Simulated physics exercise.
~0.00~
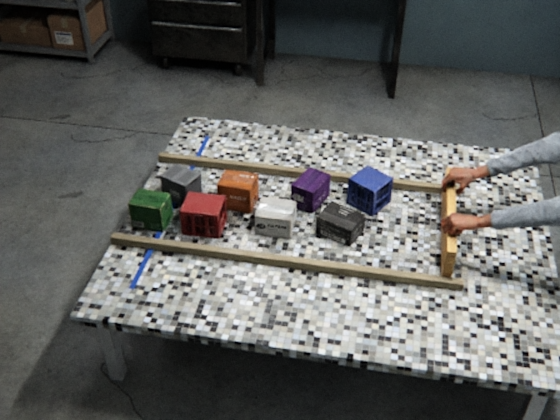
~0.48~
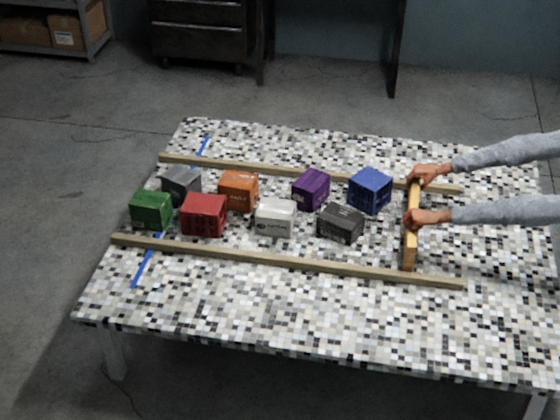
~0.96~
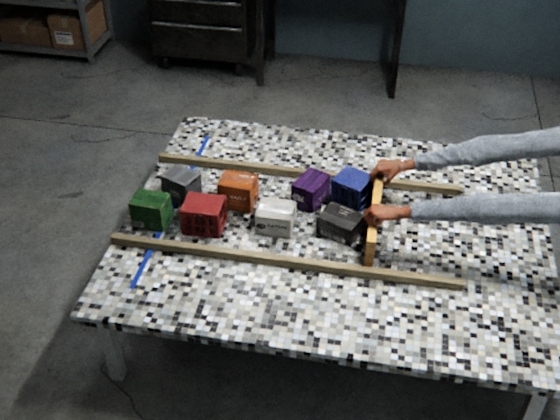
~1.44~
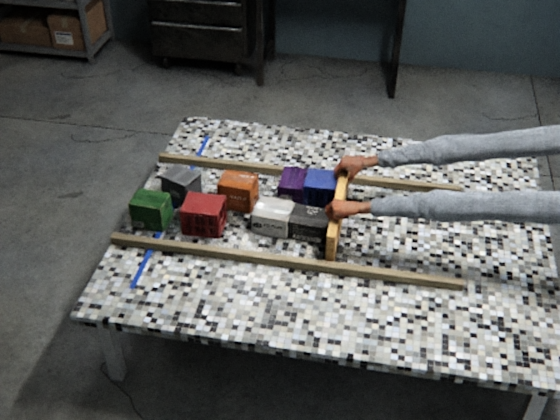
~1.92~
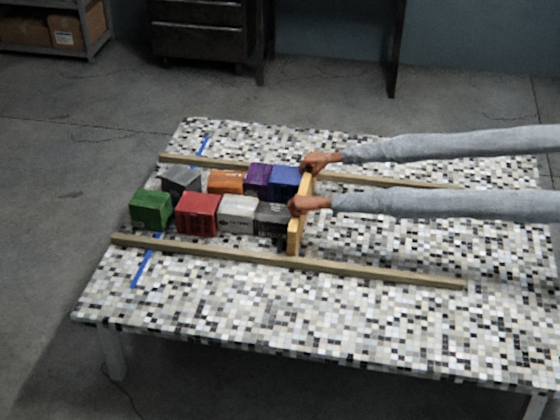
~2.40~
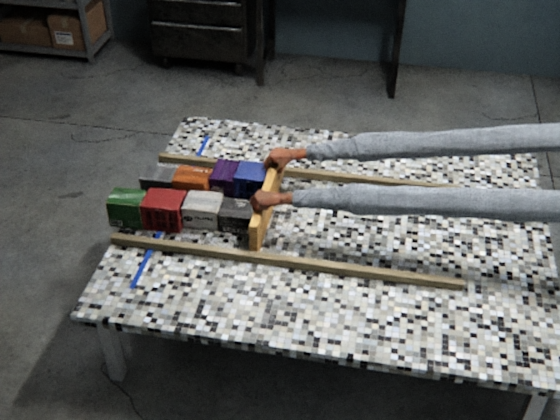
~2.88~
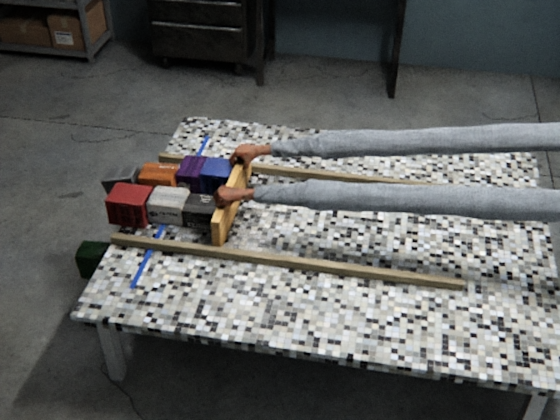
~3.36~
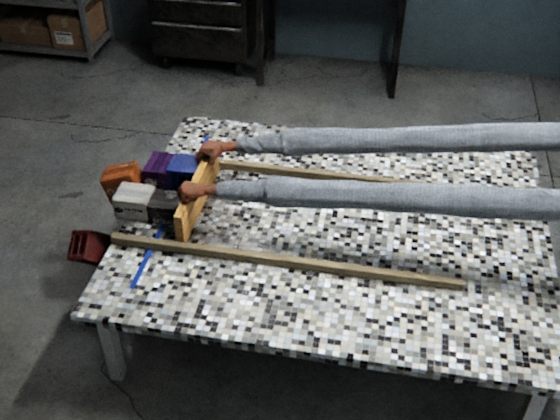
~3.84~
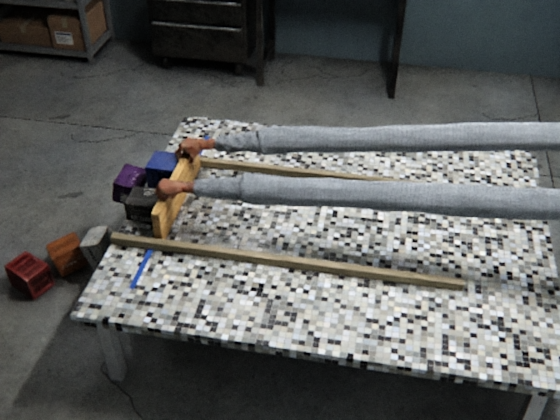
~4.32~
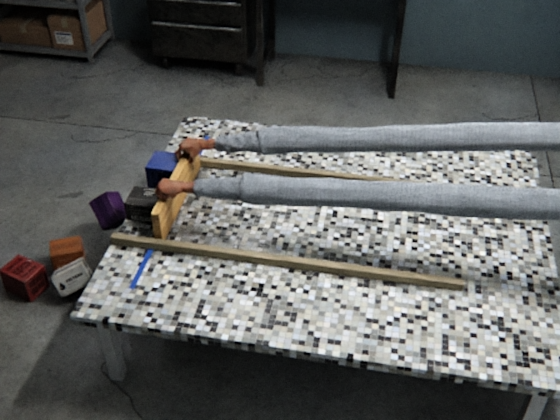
On a speckled table, two hands push colored boxes left with a plank, toppling several off.
